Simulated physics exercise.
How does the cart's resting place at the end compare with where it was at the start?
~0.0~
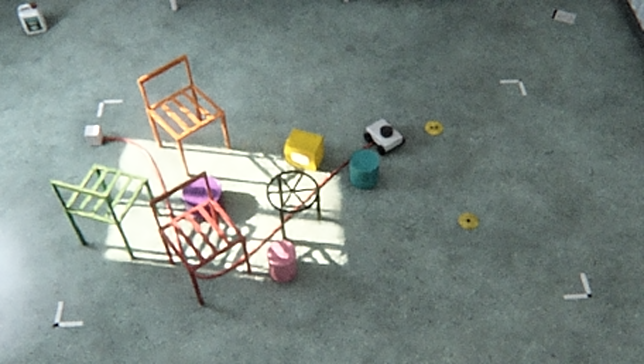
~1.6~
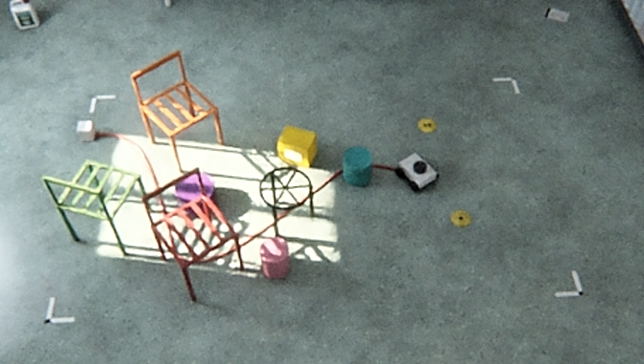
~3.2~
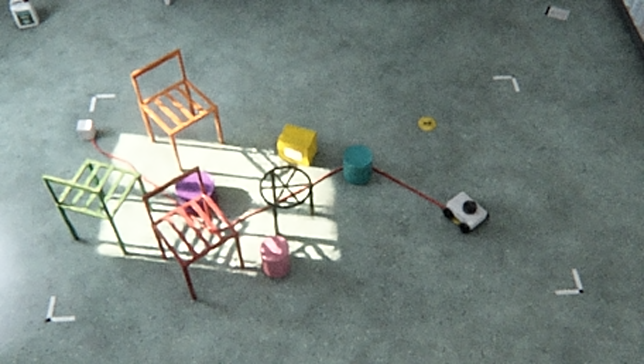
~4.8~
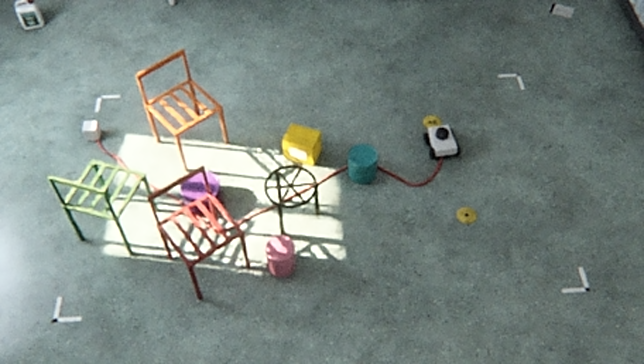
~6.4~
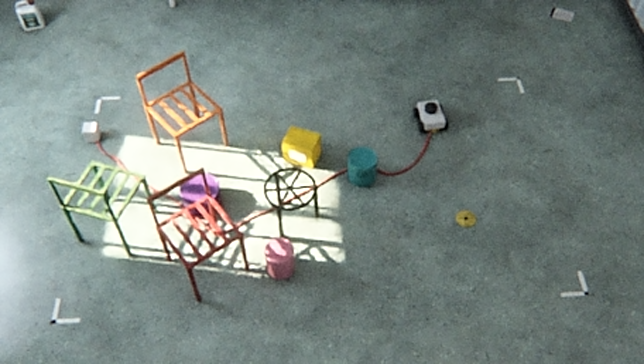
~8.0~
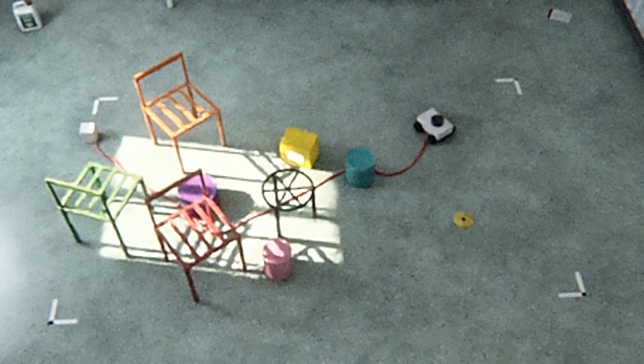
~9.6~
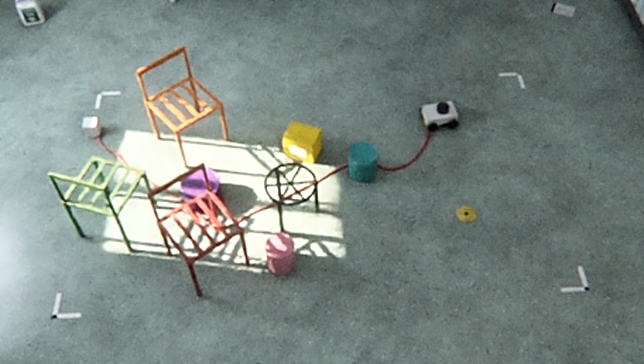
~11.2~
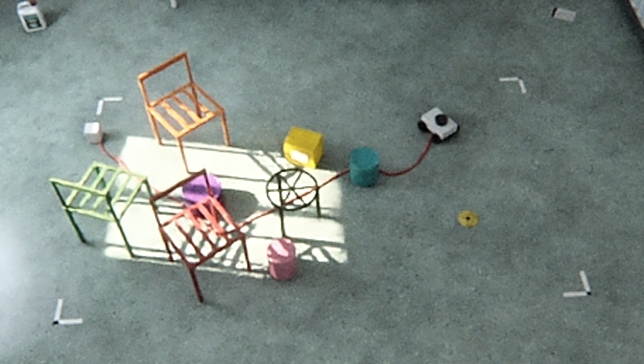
It starts just above and right of the teal bucket, left of the yellow marks. It ends farther right and slightly higher, covering the upper yellow mark.
